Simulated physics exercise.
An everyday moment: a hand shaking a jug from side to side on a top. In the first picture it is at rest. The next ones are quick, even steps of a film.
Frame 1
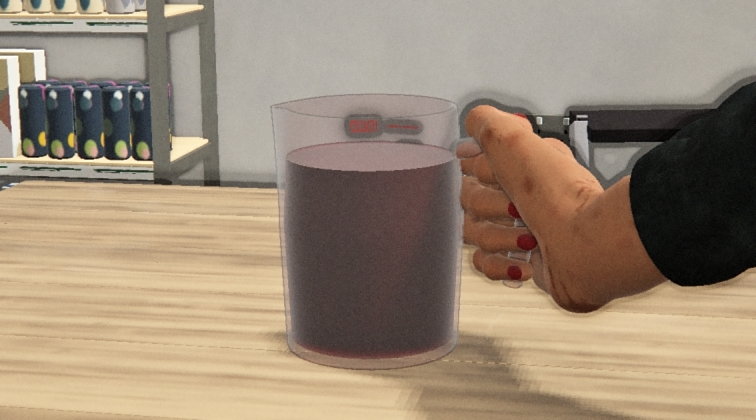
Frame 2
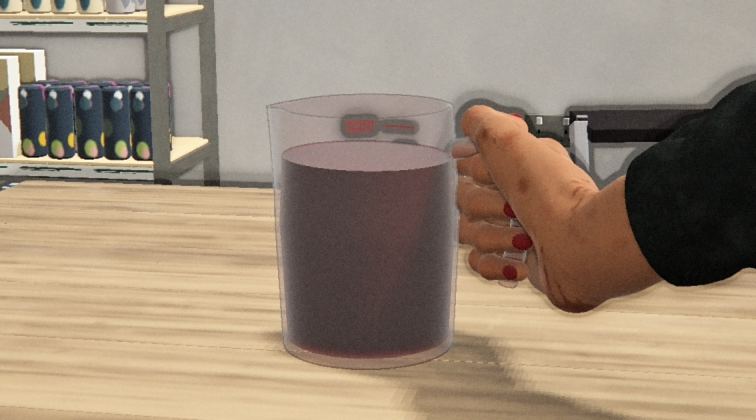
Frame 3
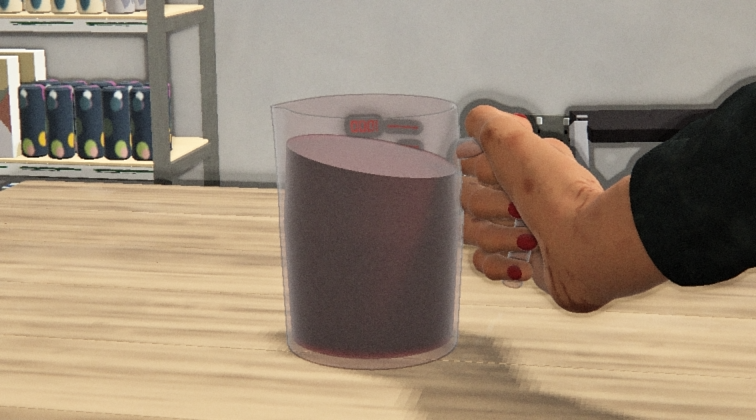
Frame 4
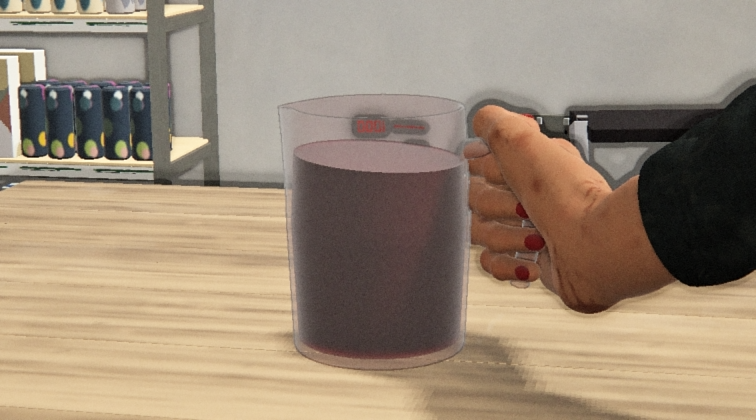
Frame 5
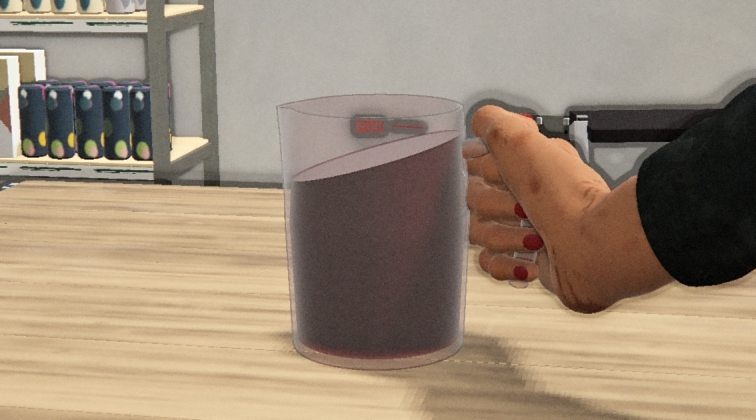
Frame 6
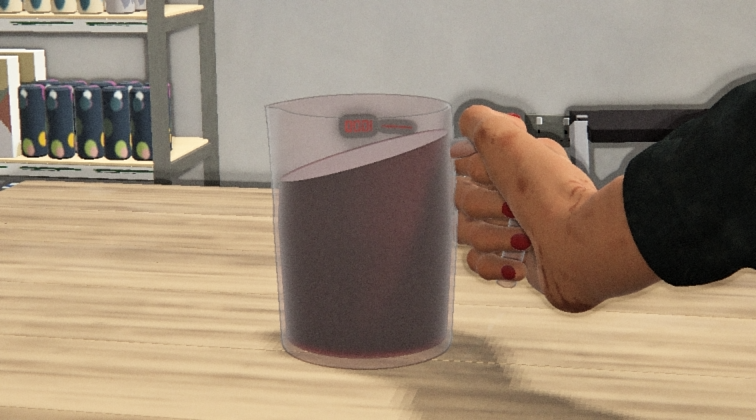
The clip opens on a clear jug about three quarters full of dark reddish liquid, resting on a wooden top beside a hand with red nails. The hand shifts the jug slightly left, then right, then back left, as the liquid's surface tilts higher on the left, nearly levels, and slopes up to the right.
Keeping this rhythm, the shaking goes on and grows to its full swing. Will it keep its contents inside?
No, some gets out.
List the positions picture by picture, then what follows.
In the first frame, jug (371, 220) about three quarters full; at rest.
In the second frame, jug about three quarters full, surface at (366, 157); surface about level.
In the third frame, jug (371, 220) about three quarters full; surface clearly higher on the left.
In the fourth frame, jug about three quarters full, surface at (377, 157); surface a little higher on the left.
In the fifth frame, jug (378, 221) about three quarters full; surface clearly higher on the right.
In the sixth frame, jug about three quarters full, surface at (364, 157); surface clearly higher on the right.
Soon after, the highest wave so far goes over the rim.
In the end, the highest wave so far goes over the rim; some is on the top.
